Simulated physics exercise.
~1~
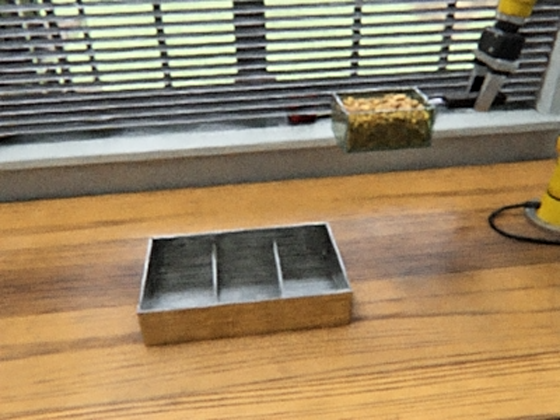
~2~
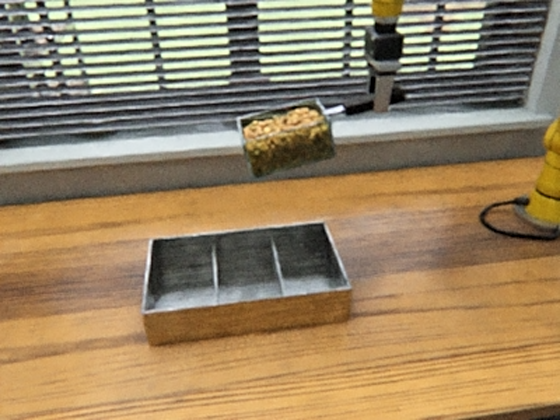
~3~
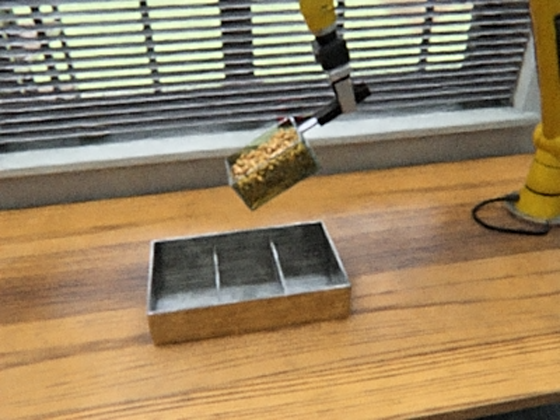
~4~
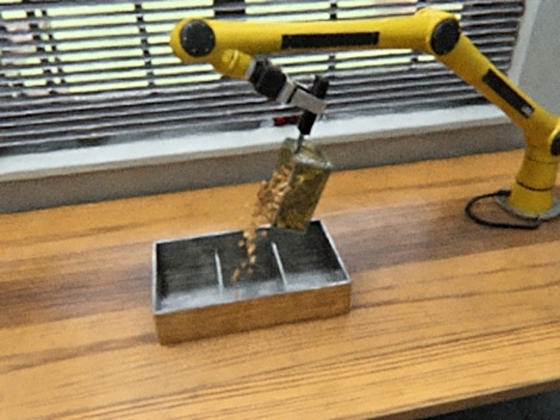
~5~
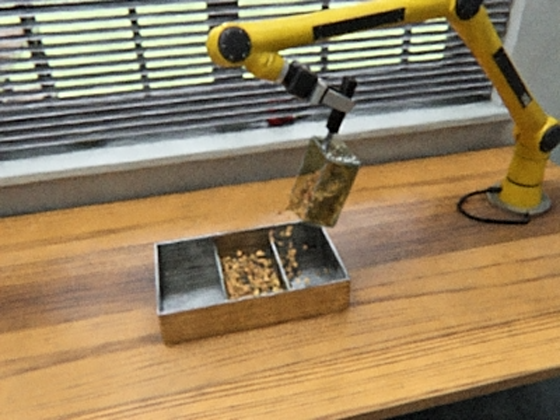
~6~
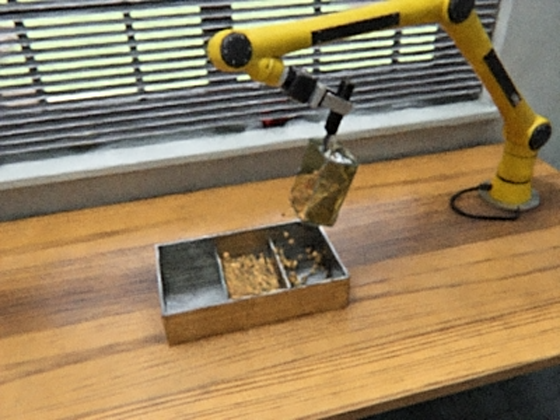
Yellow robot arm moving a box of dried chickpeas left and tipping it, spilling some into a crate's middle and right-hand parts.
